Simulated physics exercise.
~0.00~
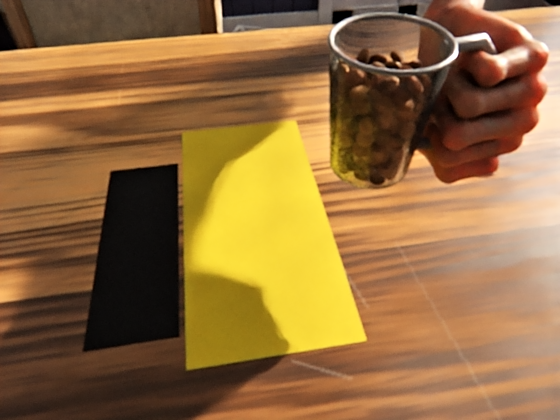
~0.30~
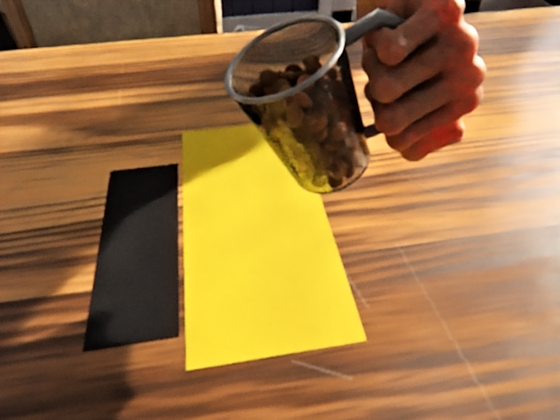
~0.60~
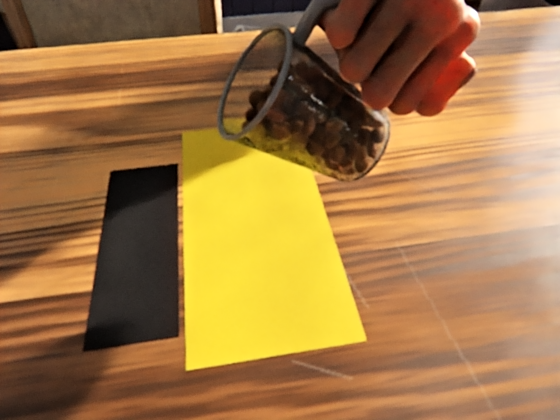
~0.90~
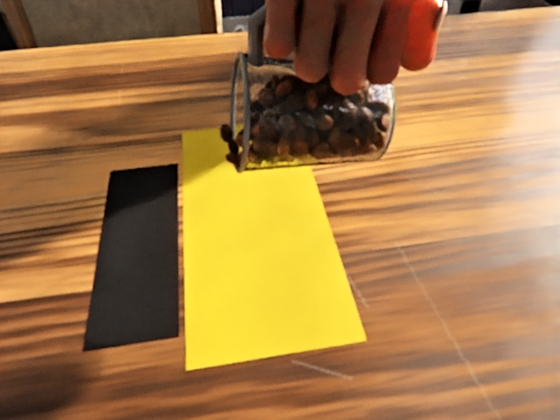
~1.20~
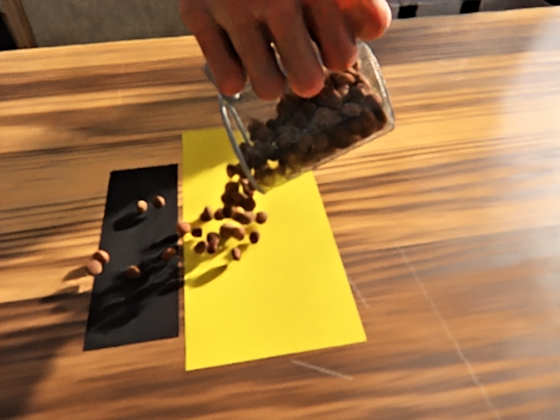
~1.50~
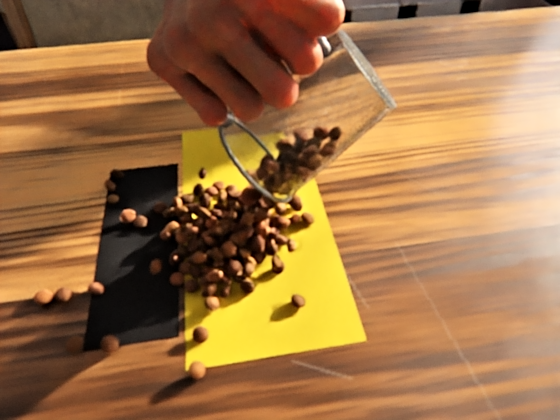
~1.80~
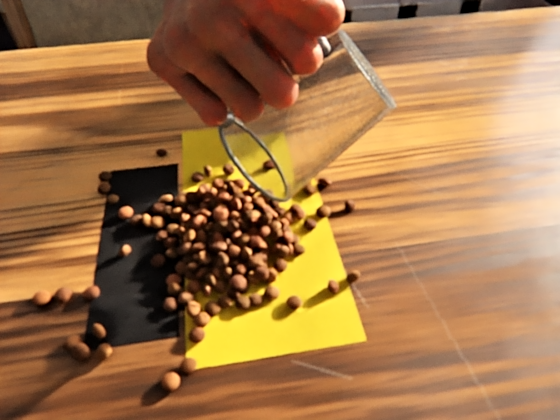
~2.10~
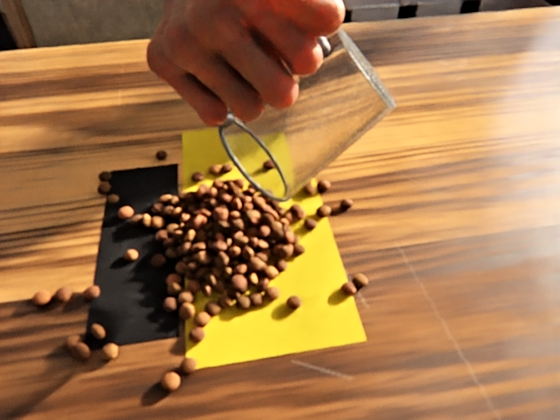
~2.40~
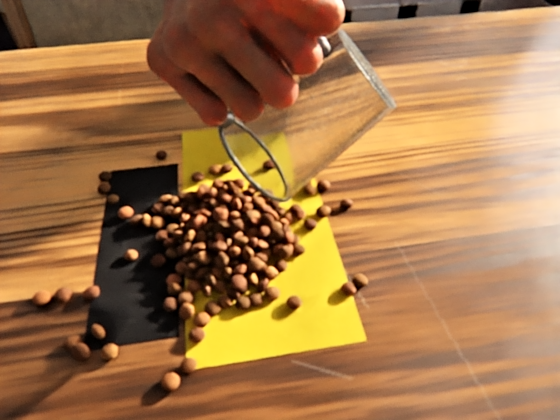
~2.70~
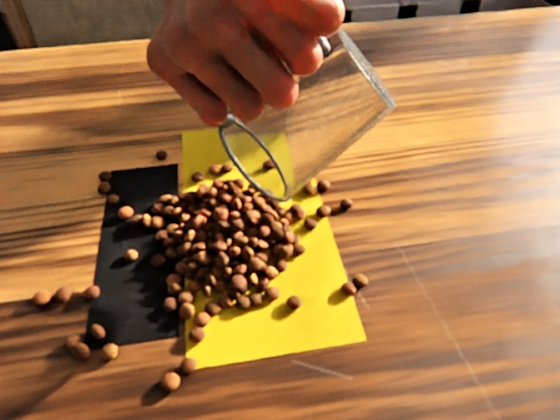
A hand tips a clear cup of brown kibble, spilling a pile mostly onto yellow.
